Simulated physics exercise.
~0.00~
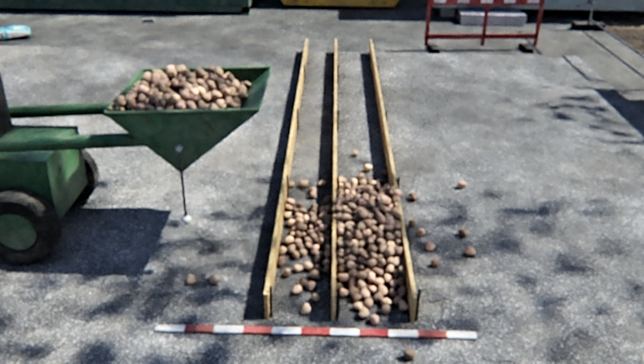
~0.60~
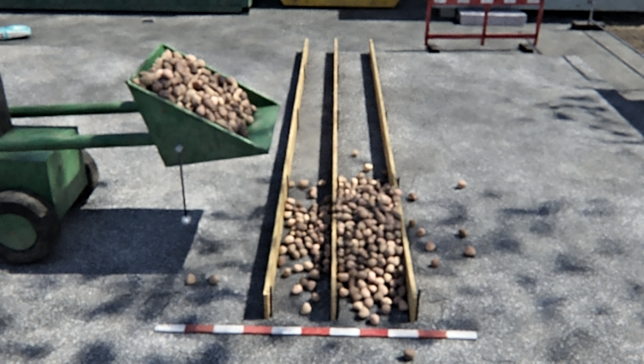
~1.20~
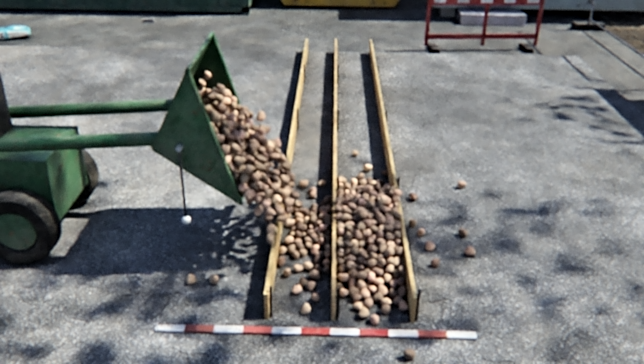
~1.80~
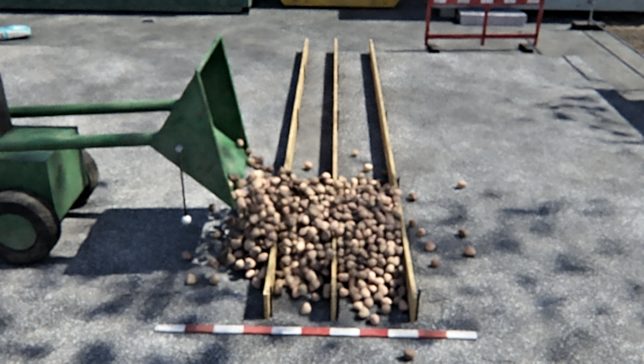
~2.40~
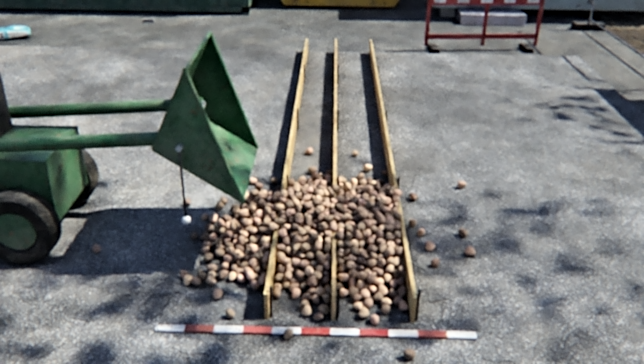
A green loader bucket tips forward and pours round stones beside and between the wooden planks.
